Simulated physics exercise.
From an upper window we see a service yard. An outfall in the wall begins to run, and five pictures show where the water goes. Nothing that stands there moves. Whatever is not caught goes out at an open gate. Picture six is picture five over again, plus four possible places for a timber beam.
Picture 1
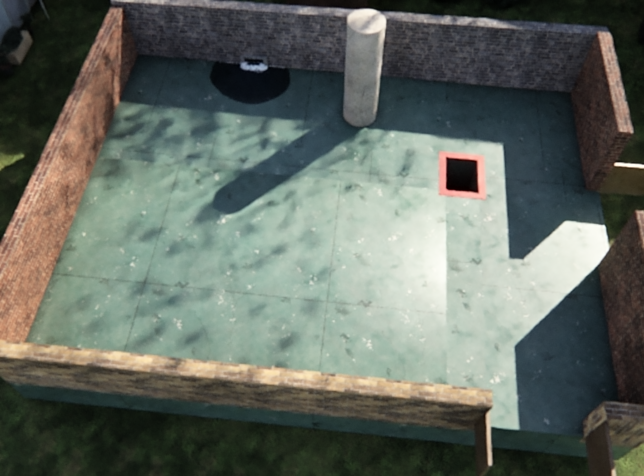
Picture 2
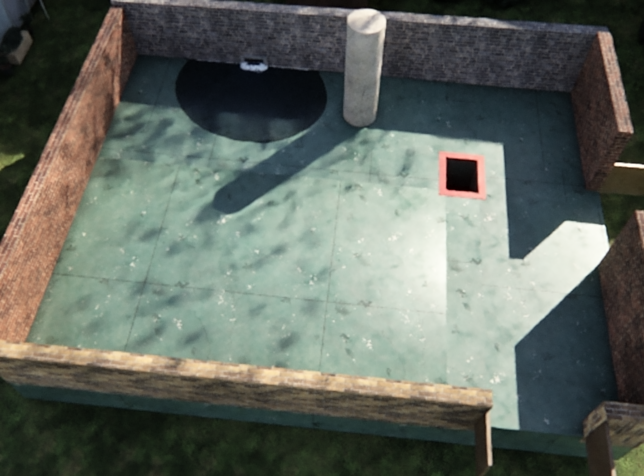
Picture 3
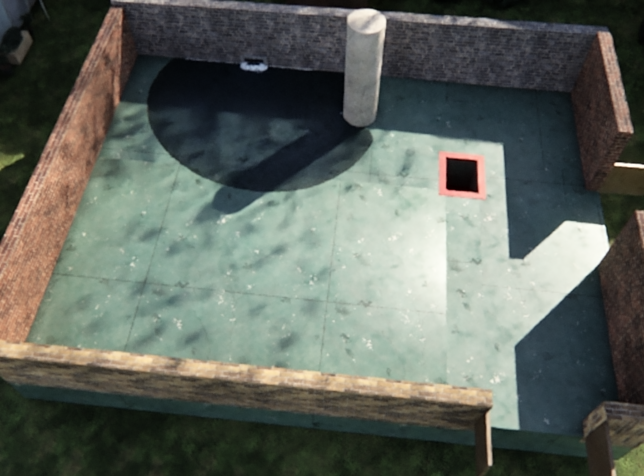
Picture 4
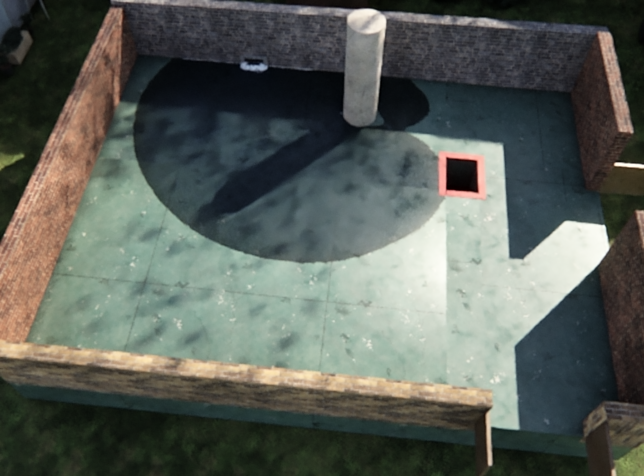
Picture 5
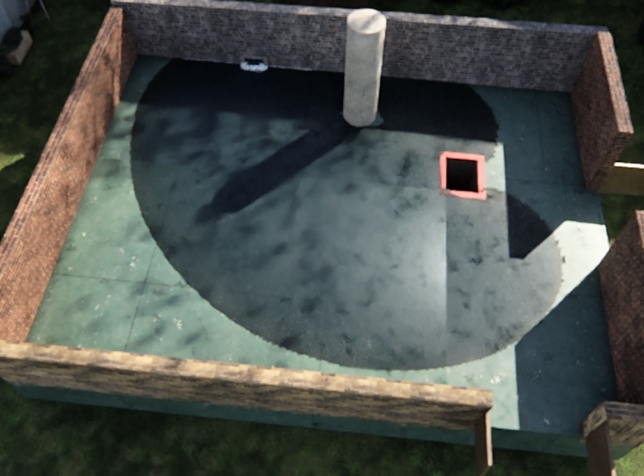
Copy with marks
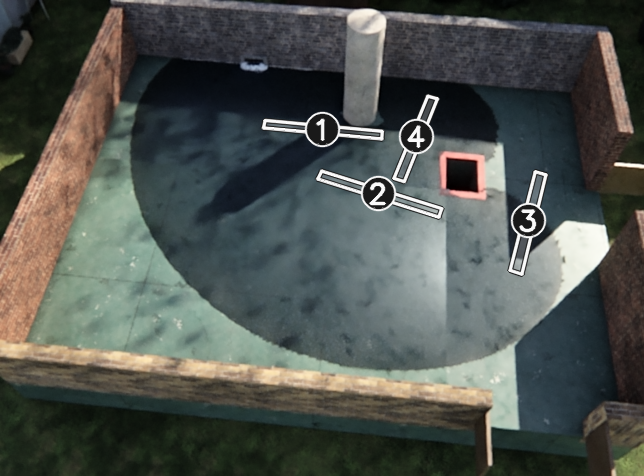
A walled yard with a pale round pillar lay in patchy sunlight while dark water spread from an outlet by the back wall, passed the pillar, then surrounded the red-edged square drain and entered it.
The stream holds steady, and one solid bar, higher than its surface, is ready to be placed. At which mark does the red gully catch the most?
The answer is place 2.
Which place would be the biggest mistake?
Place 4.
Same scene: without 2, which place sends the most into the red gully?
3 it is.
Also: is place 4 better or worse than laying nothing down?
Place 4 is worse.
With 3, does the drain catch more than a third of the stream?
No.
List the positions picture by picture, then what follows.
Outfall at (254, 61); red gully at (462, 175); open gate at (531, 416); open gate at (592, 226); water covers 2 % of the ground and shows as far out as (229, 94); red gully still dry.
Water covers 9 % of the ground and shows as far out as (233, 138); red gully still dry.
Water covers 19 % of the ground and shows as far out as (333, 174); red gully still dry.
Water covers 35 % of the ground and shows as far out as (373, 247); red gully still dry.
Water covers 59 % of the ground and shows as far out as (486, 353); red gully taking water.
On the marked copy, 1 from (264, 124) to (382, 135); 2 from (319, 175) to (440, 212); 3 from (516, 272) to (540, 173); 4 from (399, 180) to (432, 97).
For place 1, about 9 % of the stream runs into the red gully, about 91 % out by the gates.
For place 2, about 22 % of the stream runs into the red gully, about 77 % out by the gates.
For place 3, about 14 % of the stream runs into the red gully, about 86 % out by the gates.
For place 4, next to none of the stream runs into the red gully, about 99 % out by the gates.
